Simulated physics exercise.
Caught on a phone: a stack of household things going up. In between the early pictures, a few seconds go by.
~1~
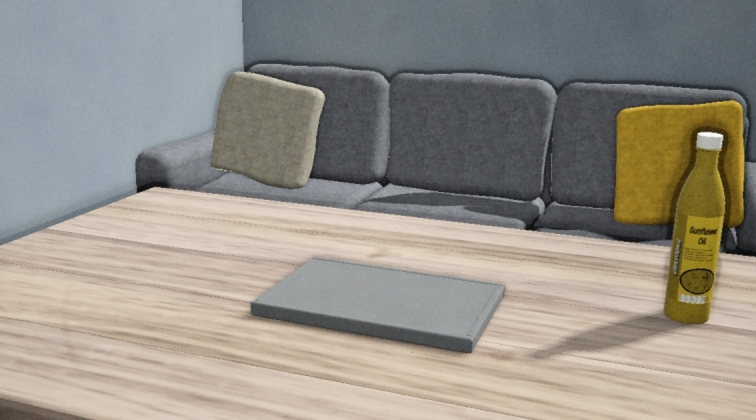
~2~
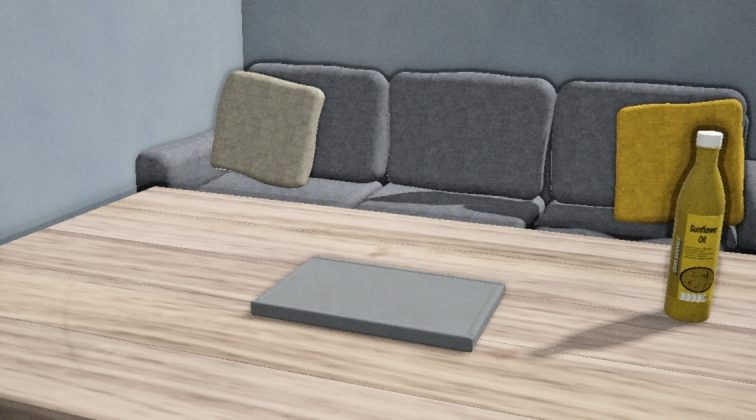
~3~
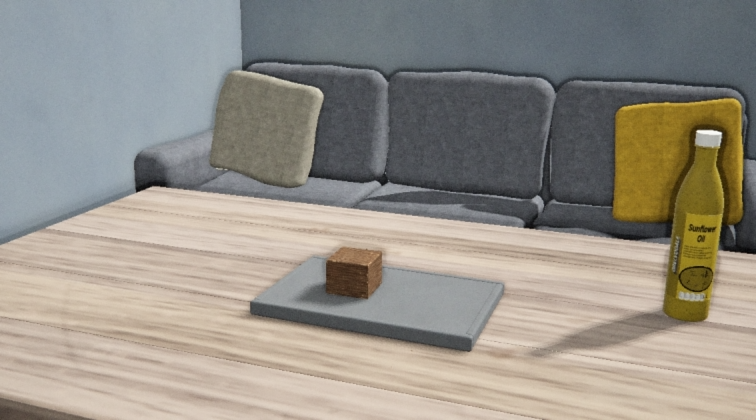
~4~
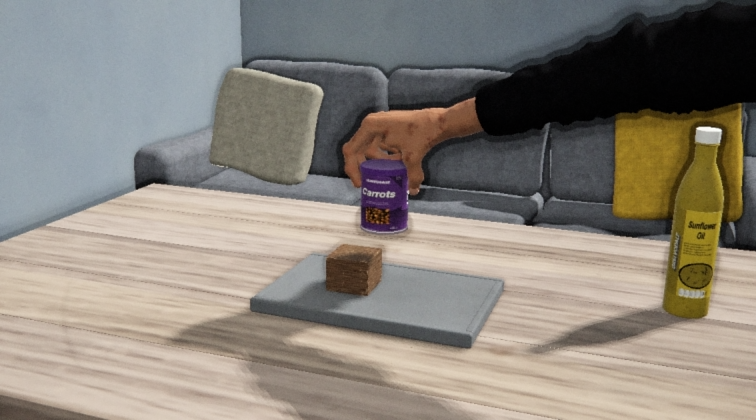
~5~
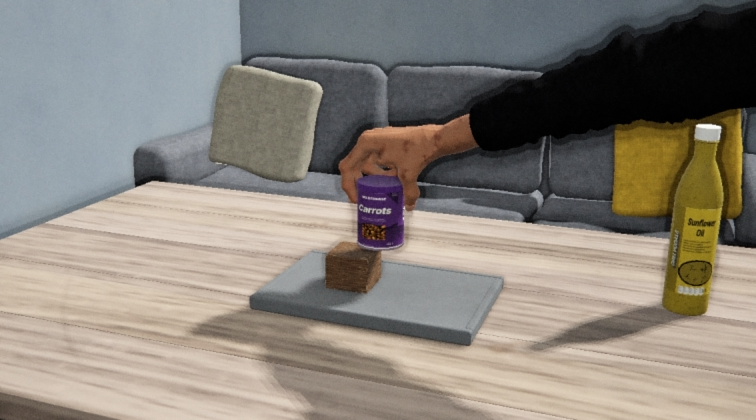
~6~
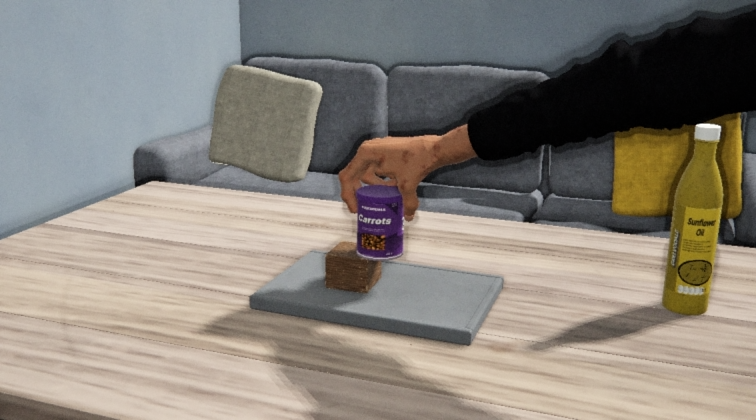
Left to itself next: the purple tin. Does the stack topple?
Yes, it topples.
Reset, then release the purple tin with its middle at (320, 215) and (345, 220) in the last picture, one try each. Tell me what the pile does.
It caves in the first time and survives the second time.
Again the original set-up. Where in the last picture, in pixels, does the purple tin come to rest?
It ends near (427, 274).
Then, 0.30 s after the last picture, purple tin tipped 42° from how it was near (400, 237).
Then, 0.40 s after the last picture, purple tin now fallen.
Then, 0.50 s after the last picture, nothing new.
Then, 2.10 s after the last picture, purple tin resting near (429, 273).
At rest, fallen, purple tin; the other 3 in place. Seen from the same camera at the end, purple tin near (428, 274). The pile comes apart.
